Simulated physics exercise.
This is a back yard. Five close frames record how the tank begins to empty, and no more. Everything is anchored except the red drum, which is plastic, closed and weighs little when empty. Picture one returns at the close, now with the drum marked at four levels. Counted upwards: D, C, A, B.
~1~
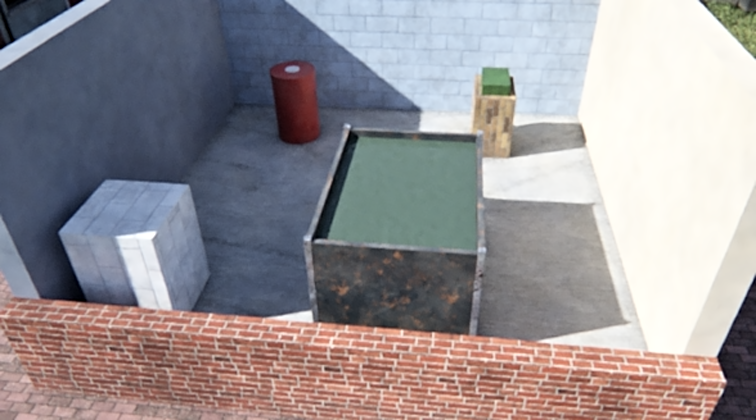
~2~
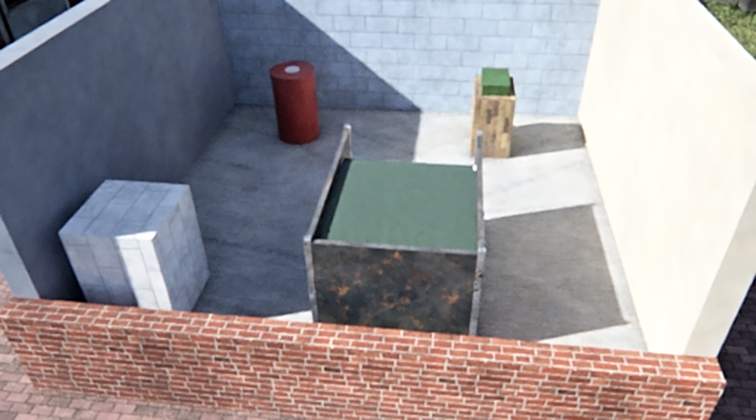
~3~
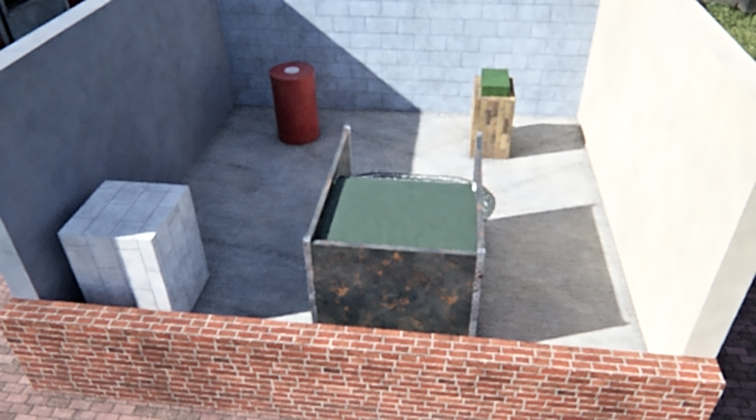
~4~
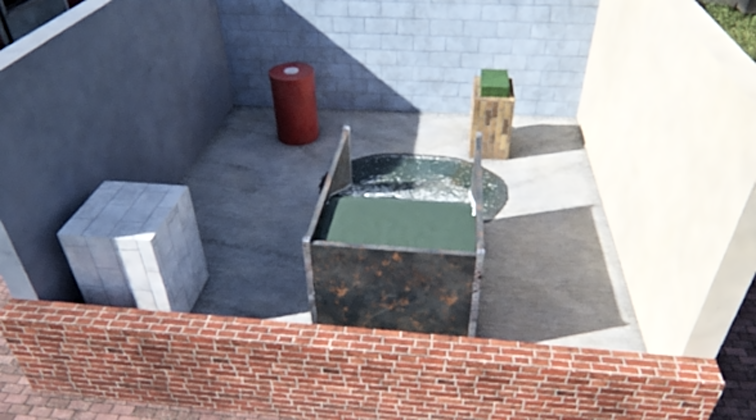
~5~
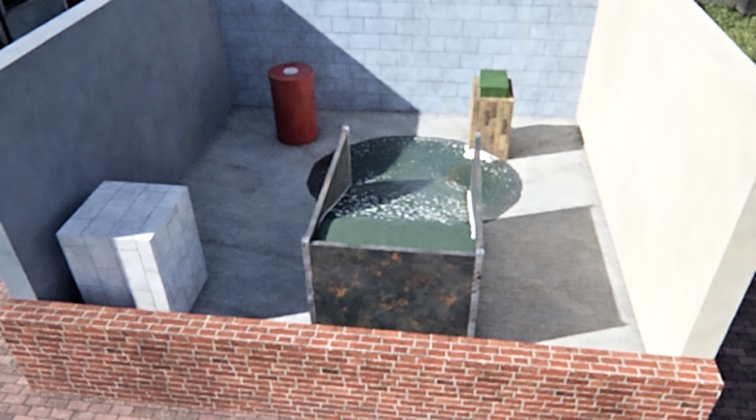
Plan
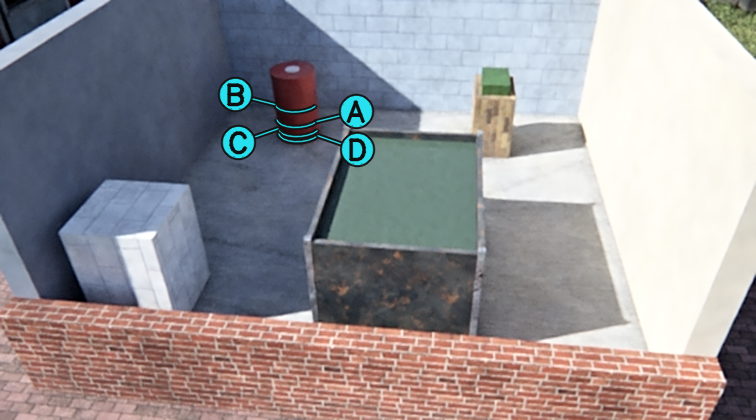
In a walled back yard with a red drum and a pale block, the far side of a tank of dark green water disappears, and the water pours out behind it, spreading across the concrete in a widening, rounded pool.
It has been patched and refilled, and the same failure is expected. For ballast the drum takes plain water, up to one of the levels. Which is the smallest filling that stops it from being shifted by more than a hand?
Level B.
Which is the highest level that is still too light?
Level A.
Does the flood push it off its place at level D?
Yes, that goes wrong.
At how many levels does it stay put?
One of them.
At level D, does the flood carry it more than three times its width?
Yes, clearly.
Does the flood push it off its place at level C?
Yes, it does.
On the marked copy, A at (293, 127); B at (291, 112); C at (294, 136); D at (294, 141); from the bottom up D, C, A, B.
For level A, it is pushed about its own width away.
For level B, it shifts by a finger or two and stays.
For level C, it is pushed about 5 times its own width away.
For level D, it is pushed about 5 times its own width away.
